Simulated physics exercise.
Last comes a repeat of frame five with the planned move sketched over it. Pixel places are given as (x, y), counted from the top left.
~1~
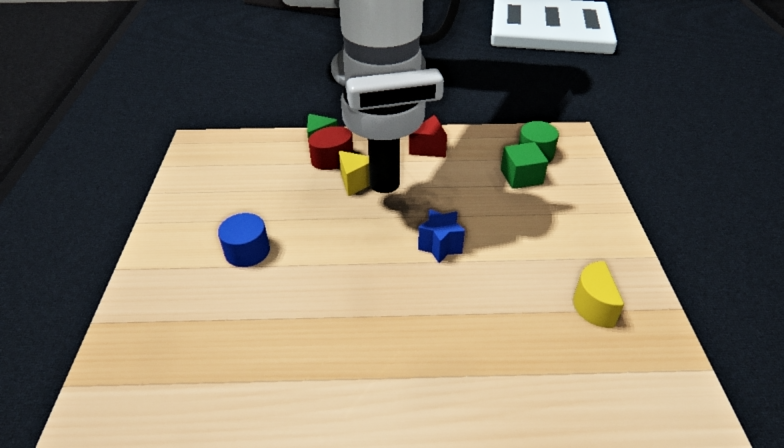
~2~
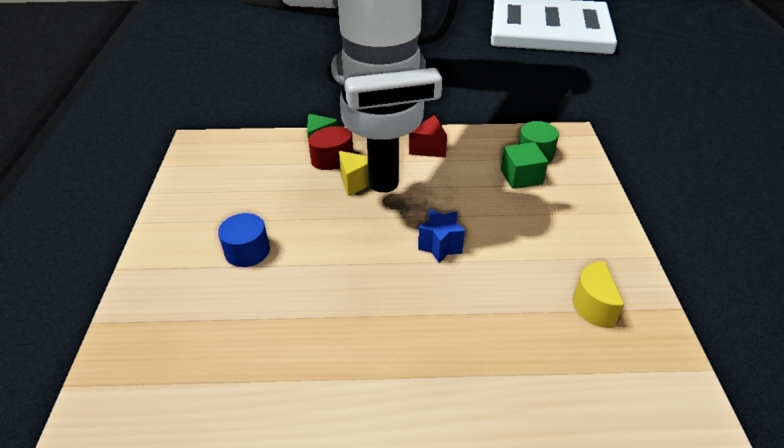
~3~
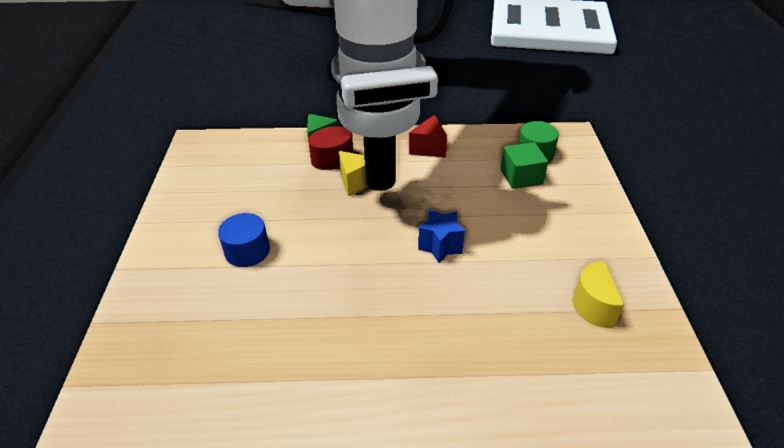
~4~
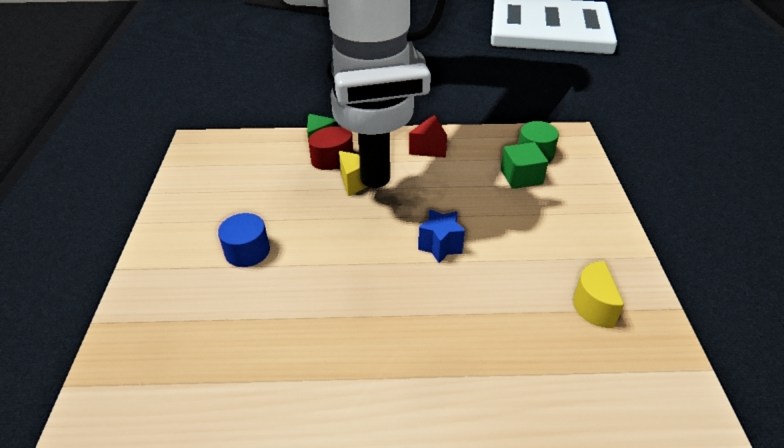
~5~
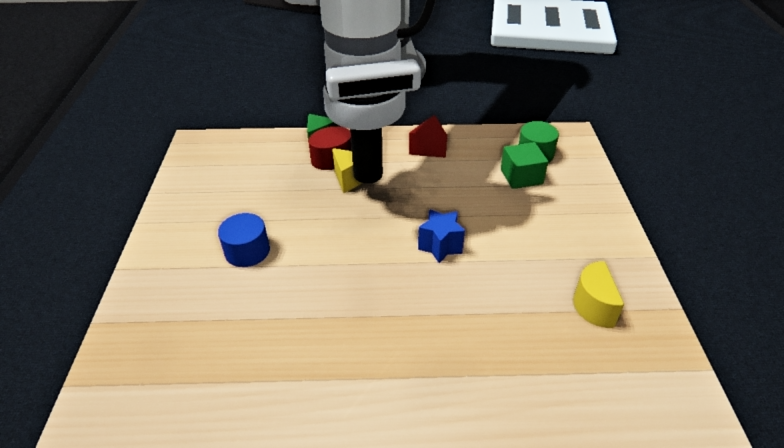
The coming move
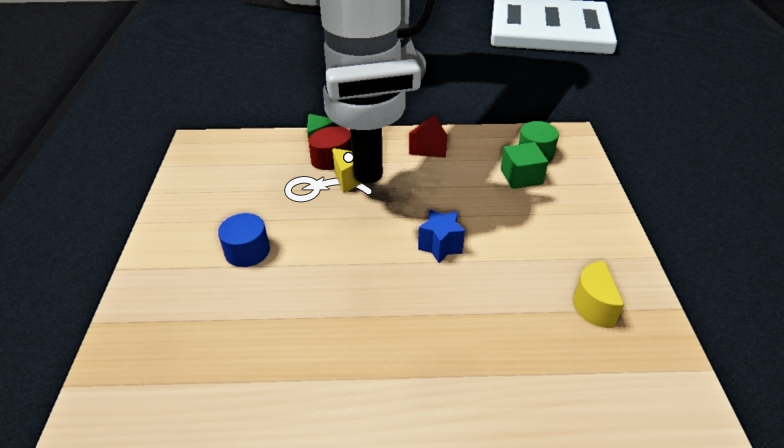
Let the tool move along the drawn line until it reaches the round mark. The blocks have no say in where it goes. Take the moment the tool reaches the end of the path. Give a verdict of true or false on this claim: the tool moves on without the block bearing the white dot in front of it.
That claim is true.
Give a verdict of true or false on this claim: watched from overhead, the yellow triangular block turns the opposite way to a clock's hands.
Answer: False.
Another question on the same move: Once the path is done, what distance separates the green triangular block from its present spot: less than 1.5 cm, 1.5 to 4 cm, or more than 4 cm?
Under 1.5 cm.
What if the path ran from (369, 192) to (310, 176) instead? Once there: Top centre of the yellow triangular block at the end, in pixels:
My prediction: (291, 142).
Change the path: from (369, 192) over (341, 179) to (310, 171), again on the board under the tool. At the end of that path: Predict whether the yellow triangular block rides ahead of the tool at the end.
Prediction: Still leading.
Path on the board, from (369, 192) through (350, 182) and (326, 183) to (303, 189); the dot is on the yellow triangular block.
On the path given first. Halfway along, tool at (336, 165); green triangular block at (317, 119); red elliptical block at (325, 134), turned 25° clockwise; yellow triangular block at (314, 150).
At the end, tool at (300, 172); green triangular block at (317, 119), turned 10° clockwise; red elliptical block at (325, 134), turned 25° clockwise; yellow triangular block at (300, 149), turned 20° clockwise.
